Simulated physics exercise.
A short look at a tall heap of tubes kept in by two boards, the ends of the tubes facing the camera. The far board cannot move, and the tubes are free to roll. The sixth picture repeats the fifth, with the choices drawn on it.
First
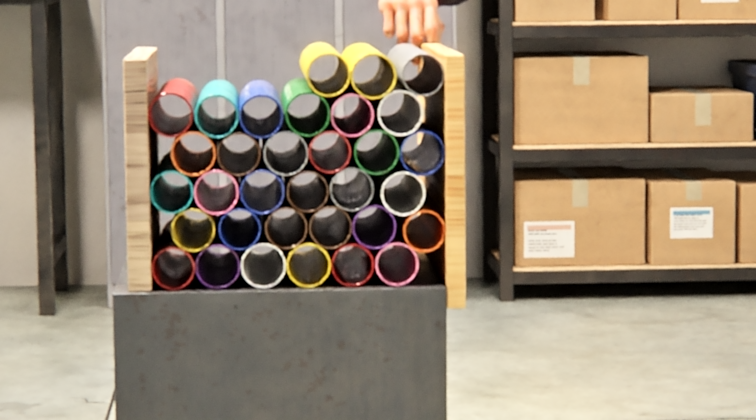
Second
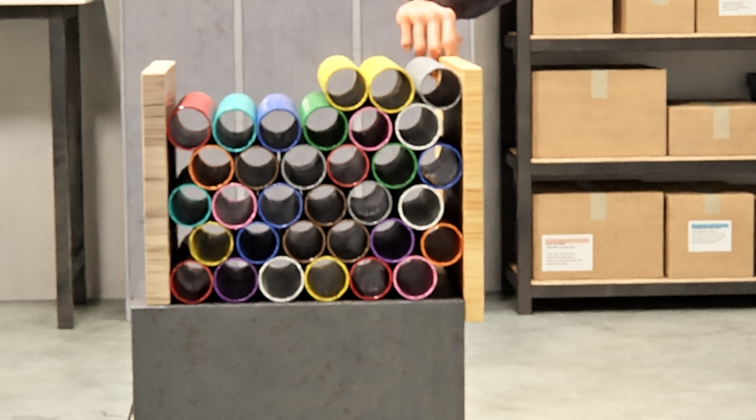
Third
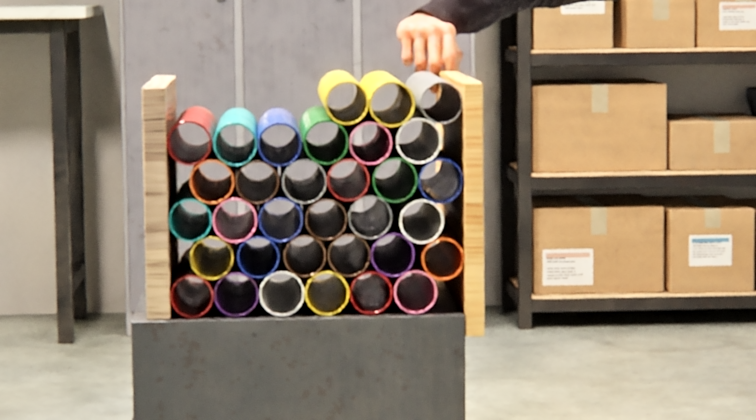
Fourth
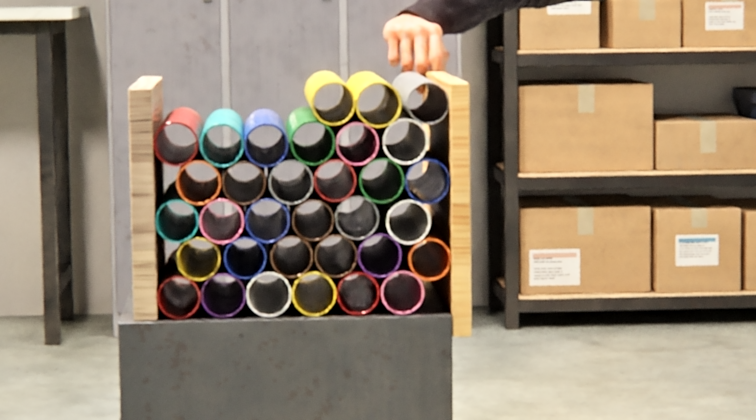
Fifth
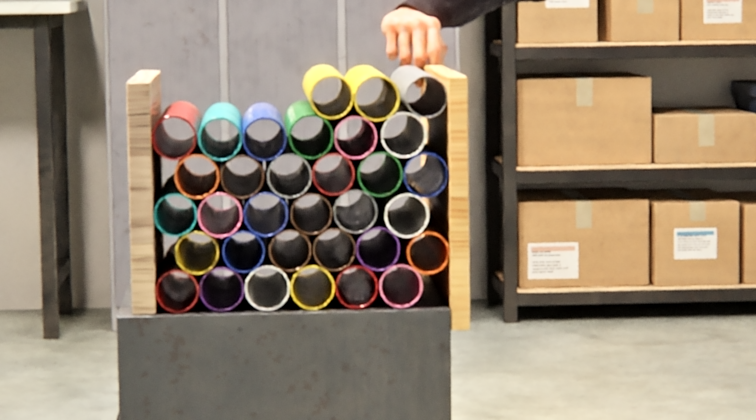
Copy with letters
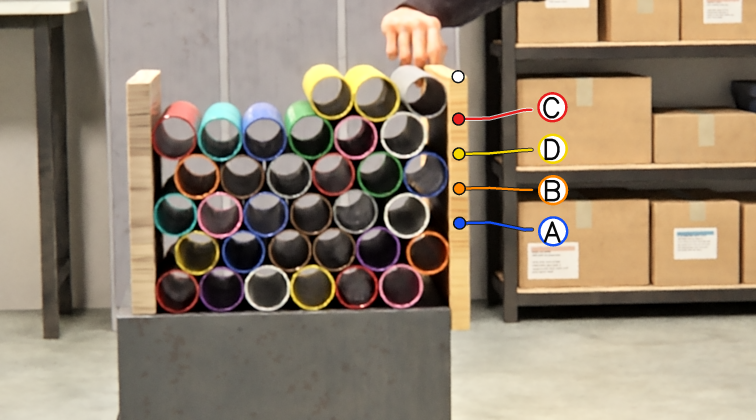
A tall stack of colourful tubes sat between two wooden boards, barely changing, while a hand stayed by the grey tube at the top right and the whole view shifted slightly around.
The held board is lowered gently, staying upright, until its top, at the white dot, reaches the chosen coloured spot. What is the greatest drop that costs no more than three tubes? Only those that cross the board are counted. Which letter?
Lower it to B and no more.
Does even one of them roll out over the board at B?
Yes, at B.
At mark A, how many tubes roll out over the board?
At A the number is four.
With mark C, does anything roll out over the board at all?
No, at C.
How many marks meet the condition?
The number is three.
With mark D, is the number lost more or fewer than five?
Fewer than five.
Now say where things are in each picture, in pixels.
Side board (440, 165); a red tube (173, 268); a pink tube (397, 264), in the first picture.
A pink tube (415, 277); a yellow tube (211, 243), in the second picture.
A pink tube (235, 220); a turquoise tube (190, 220), in the third picture.
A pink tube (357, 144); a grey tube (428, 103), in the fourth picture.
Side board (444, 187); a red tube (177, 291); a pink tube (401, 286), in the fifth picture.
On the marked copy, A at (460, 223); B at (460, 189); C at (459, 119); D at (459, 154); the white dot at (459, 76).
Taking B. A third of the way, top of the board (448, 131).
Two thirds of the way, top of the board (449, 188).
When it is over, top of the board (449, 188), one out over the board.
As for the rest, A four out over the board; C none out over the board; D none out over the board.
